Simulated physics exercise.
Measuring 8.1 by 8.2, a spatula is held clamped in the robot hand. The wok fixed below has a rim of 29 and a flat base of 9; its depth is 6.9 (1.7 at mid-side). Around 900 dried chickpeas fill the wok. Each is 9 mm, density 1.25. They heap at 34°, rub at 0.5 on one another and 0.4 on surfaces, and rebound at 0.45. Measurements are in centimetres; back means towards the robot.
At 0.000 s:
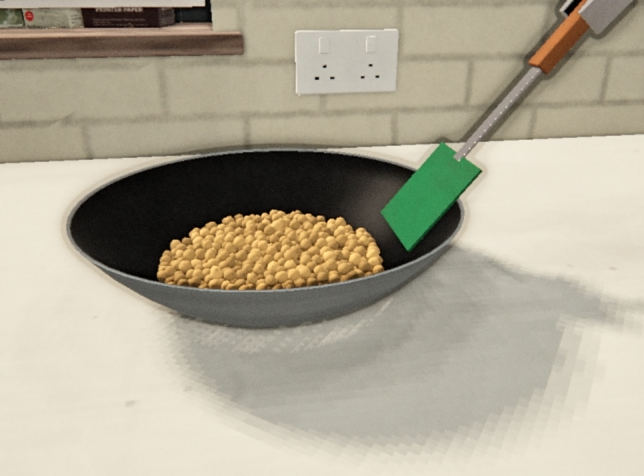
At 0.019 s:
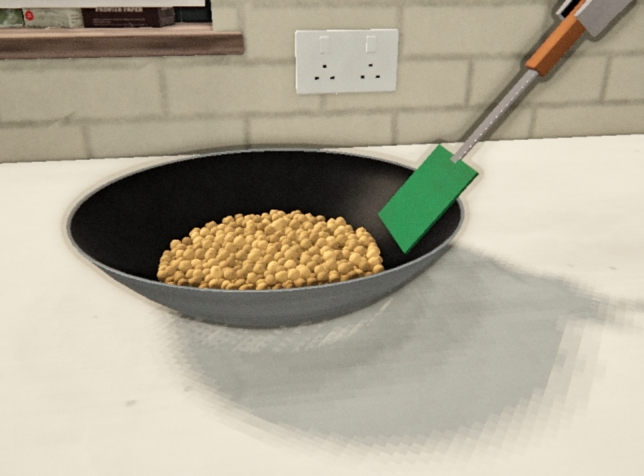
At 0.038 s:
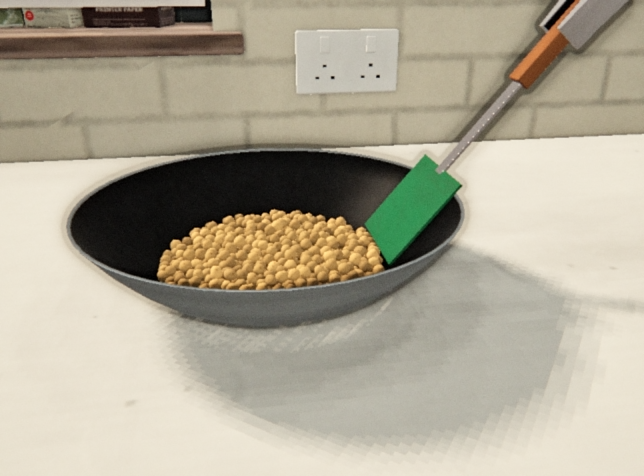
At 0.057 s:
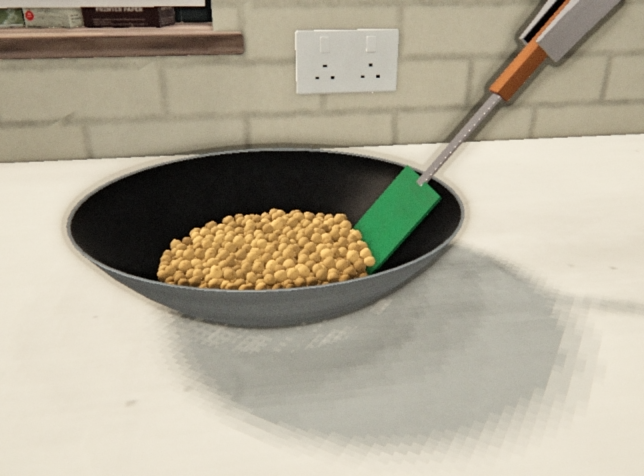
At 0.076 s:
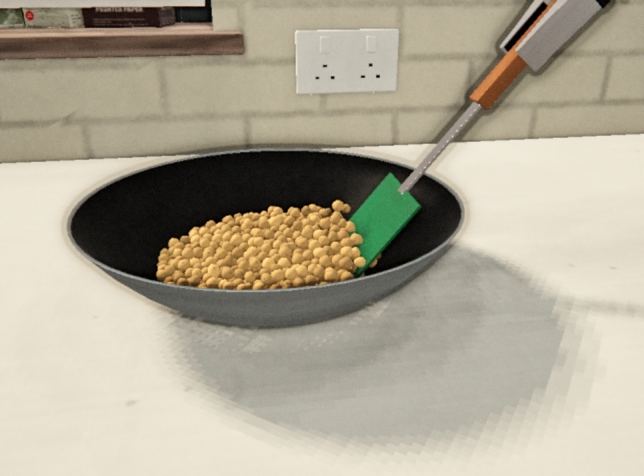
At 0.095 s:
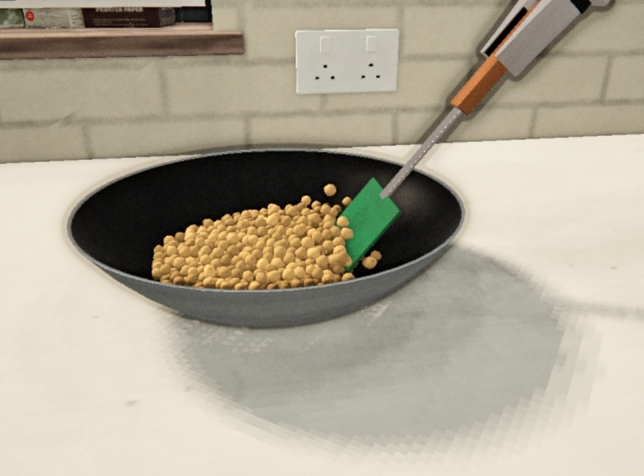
A green spatula with an orange-and-grey handle, clamped in a robot hand at the upper right, slants into a black wok with a grey outside, holding a heap of tan chickpeas. The wok sits on a pale counter before a brick-patterned wall with a white double socket, seen from slightly above by a still camera. The spatula lowers and slides left into the heap, pushing chickpeas up and loosening a few.
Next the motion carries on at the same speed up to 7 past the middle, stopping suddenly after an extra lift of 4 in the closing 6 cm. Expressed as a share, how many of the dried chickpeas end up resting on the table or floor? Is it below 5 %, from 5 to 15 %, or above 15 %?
From 5 to 15 %.
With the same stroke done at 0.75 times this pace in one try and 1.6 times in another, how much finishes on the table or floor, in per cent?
About 0 and 25 per cent.
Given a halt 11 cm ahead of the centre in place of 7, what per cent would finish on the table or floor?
My guess would be around 30 per cent.
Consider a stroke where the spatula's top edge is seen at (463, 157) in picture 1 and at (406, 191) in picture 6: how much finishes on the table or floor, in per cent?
My guess would be close to 0 per cent.
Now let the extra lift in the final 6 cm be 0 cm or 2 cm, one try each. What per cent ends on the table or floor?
Near 0 and 5 percent respectively.
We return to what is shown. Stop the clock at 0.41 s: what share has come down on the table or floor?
About 6 per cent.
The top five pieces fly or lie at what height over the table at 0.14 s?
About 6 cm.
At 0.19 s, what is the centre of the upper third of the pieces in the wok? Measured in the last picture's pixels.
I'd put it somewhere near (198, 234).
By 0.14 s, sloping 50°, highest piece 9 above the table; 900 in the wok.
By 0.19 s, sloping 50°, highest piece 9 above the table; 900 in the wok.
By 0.41 s, sloping 50°, highest piece 8 above the table; 815 in the wok, 53 on the table or floor, 32 on the blade or in flight.
By 1.46 s, sloping 50°, highest piece 6 above the table; 815 in the wok, 85 on the table or floor.
Final count, 815 in the wok, 85 on the table or floor. That is 9 % on the table or floor.
